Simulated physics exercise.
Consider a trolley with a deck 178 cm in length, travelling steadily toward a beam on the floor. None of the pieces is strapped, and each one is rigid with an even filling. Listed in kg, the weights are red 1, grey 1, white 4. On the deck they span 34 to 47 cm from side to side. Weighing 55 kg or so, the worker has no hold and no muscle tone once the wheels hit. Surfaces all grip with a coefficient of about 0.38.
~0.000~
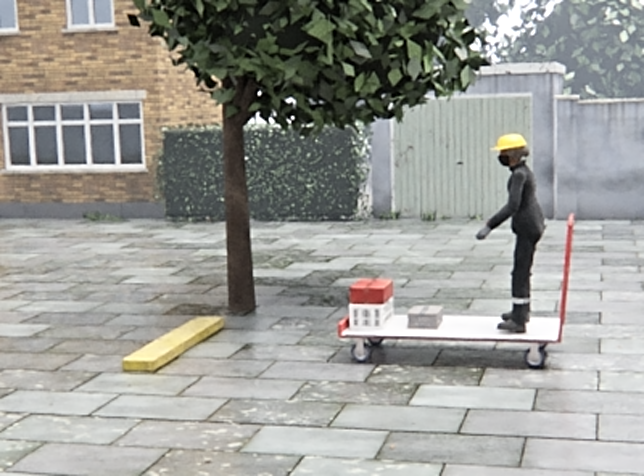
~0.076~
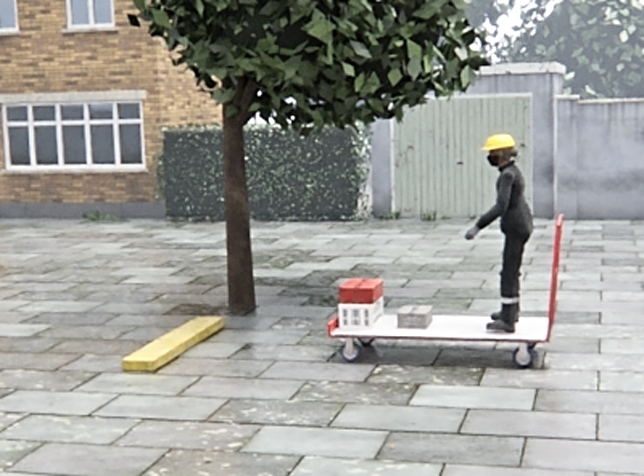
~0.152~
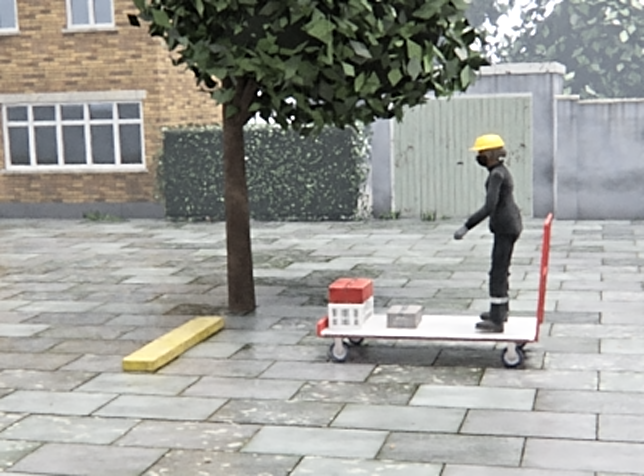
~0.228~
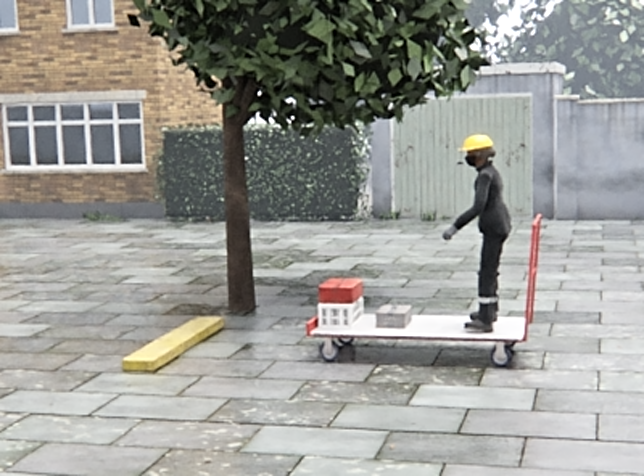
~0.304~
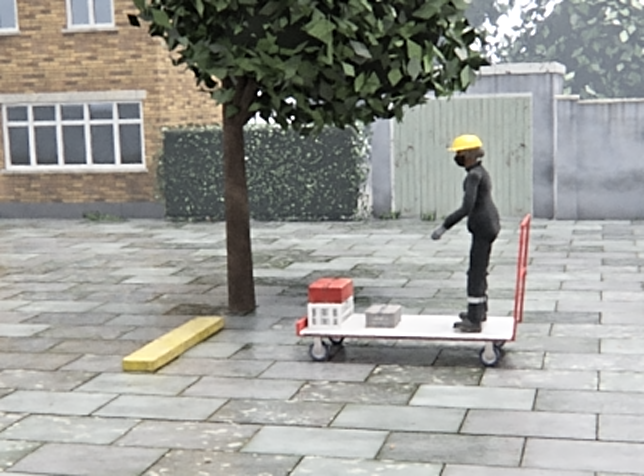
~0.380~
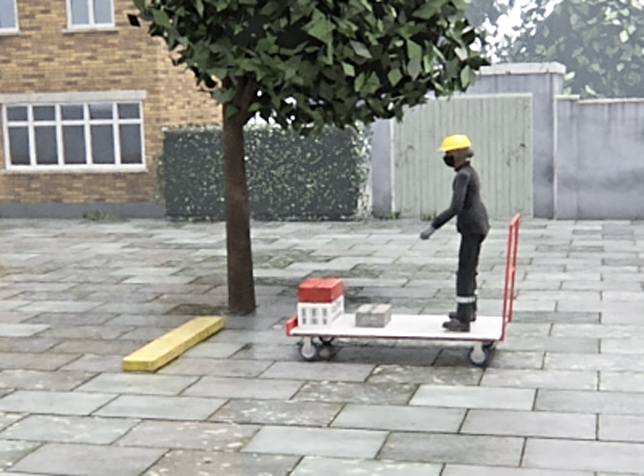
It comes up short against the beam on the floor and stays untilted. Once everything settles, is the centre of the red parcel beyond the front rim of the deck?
Yes, it ends up over the edge.
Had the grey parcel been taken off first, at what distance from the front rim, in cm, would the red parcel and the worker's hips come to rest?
Then the red one ends 30 cm past the front rim, and the hips 120 cm behind it.
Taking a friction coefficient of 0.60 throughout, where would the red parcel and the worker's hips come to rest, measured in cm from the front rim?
You'd find the red piece 10 behind and the hips 120 behind as well.
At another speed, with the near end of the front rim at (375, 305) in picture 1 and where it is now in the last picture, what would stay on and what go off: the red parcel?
Lab note: Red - leaves the load.
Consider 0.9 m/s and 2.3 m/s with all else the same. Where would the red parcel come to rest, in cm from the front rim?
The first try ends 10 cm behind the front rim, the second 110 cm past it.
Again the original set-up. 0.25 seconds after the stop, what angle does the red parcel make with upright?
I'd put the tilt near 10 degrees.
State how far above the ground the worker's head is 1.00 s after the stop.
At that moment it's around 50 cm off the ground.
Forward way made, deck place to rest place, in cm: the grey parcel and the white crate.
I'd put the grey one at around 20 cm and the white one at around 5 cm.
After 1.30 s the deck stops.
After 1.55 s the red parcel is 2 cm behind the rim, tilted 5°, near (182, 289) in the last picture's view.
After 1.85 s the red parcel is 9 cm past the rim, tilted 95°, near (172, 311) in the last picture's view.
After 2.30 s the red parcel is 23 cm past the rim, tilted 145°, near (159, 320) in the last picture's view.
After 3.6 s, past the rim, red parcel; behind it, grey parcel, white crate and the worker's hips.
